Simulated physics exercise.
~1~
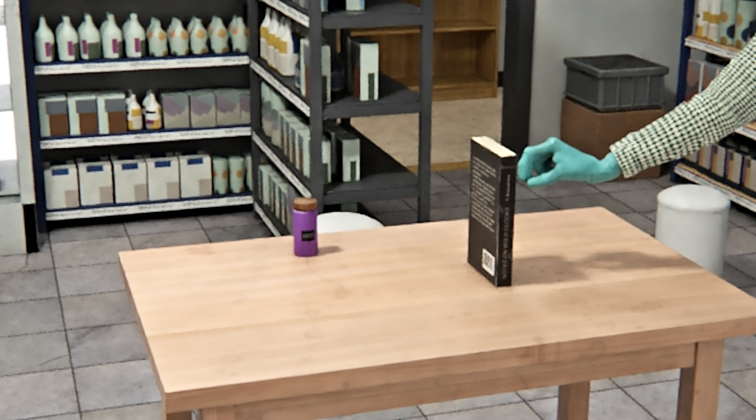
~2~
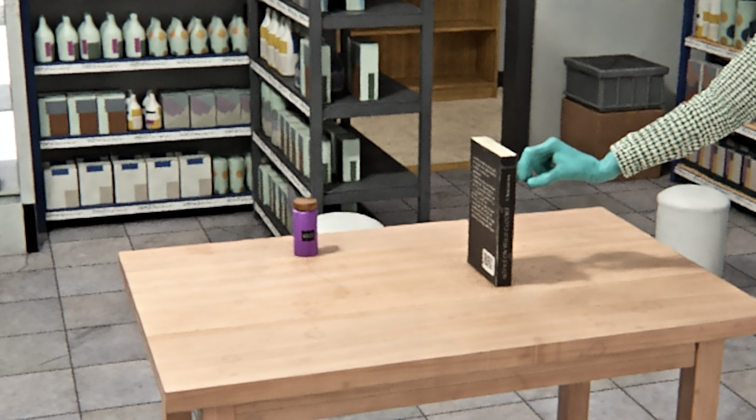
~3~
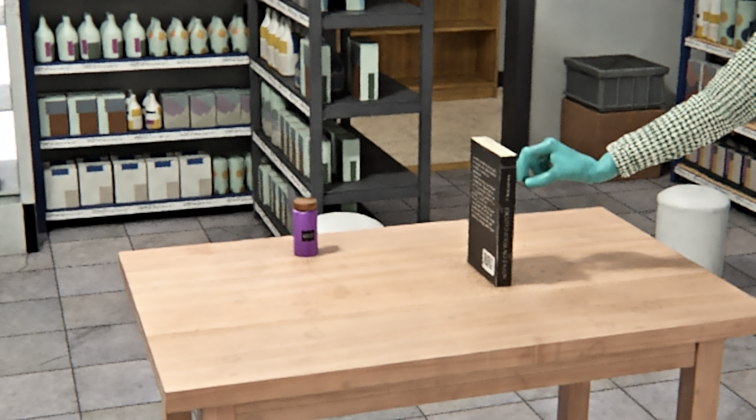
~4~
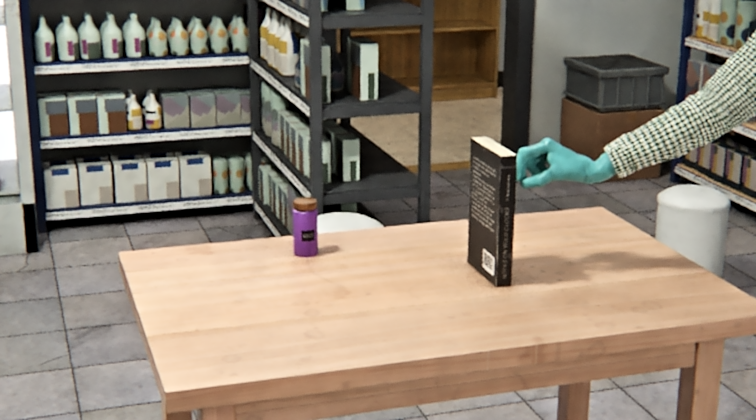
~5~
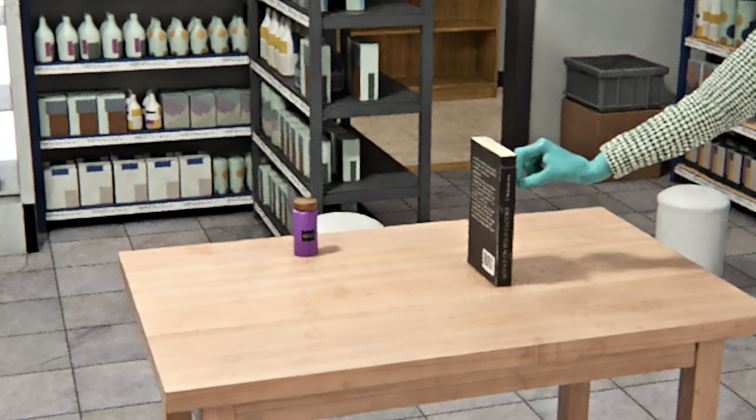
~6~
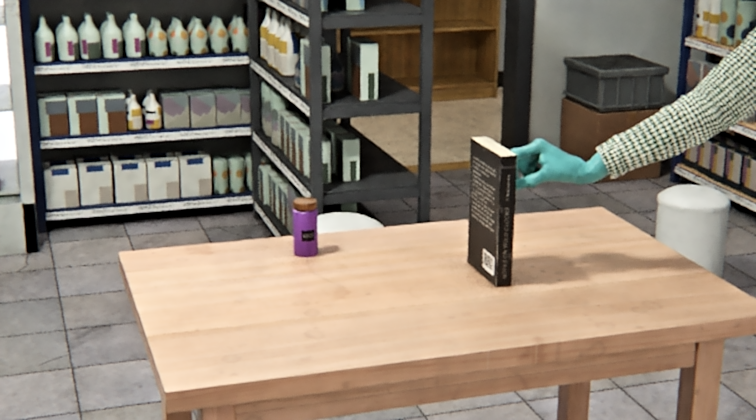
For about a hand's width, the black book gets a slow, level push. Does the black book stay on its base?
No, it is overturned.
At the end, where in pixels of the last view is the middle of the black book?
Around (408, 275).
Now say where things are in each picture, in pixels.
In the first frame, black book (491, 211).
In the second frame, black book (491, 211).
In the third frame, black book (491, 211).
In the fourth frame, black book (491, 211).
In the fifth frame, black book (491, 211).
In the sixth frame, black book (491, 211).
Then, 0.60 s on from there, black book turned 17° from how it was put near (473, 213).
Then, 0.80 s on from there, black book turned 55° from how it was put near (436, 237).
Then, 0.90 s on from there, black book on its side near (412, 275).
Then, 1.10 s on from there, as before.
In the end, toppled on the table, black book. At the end, from the last picture's camera, black book near (408, 274).
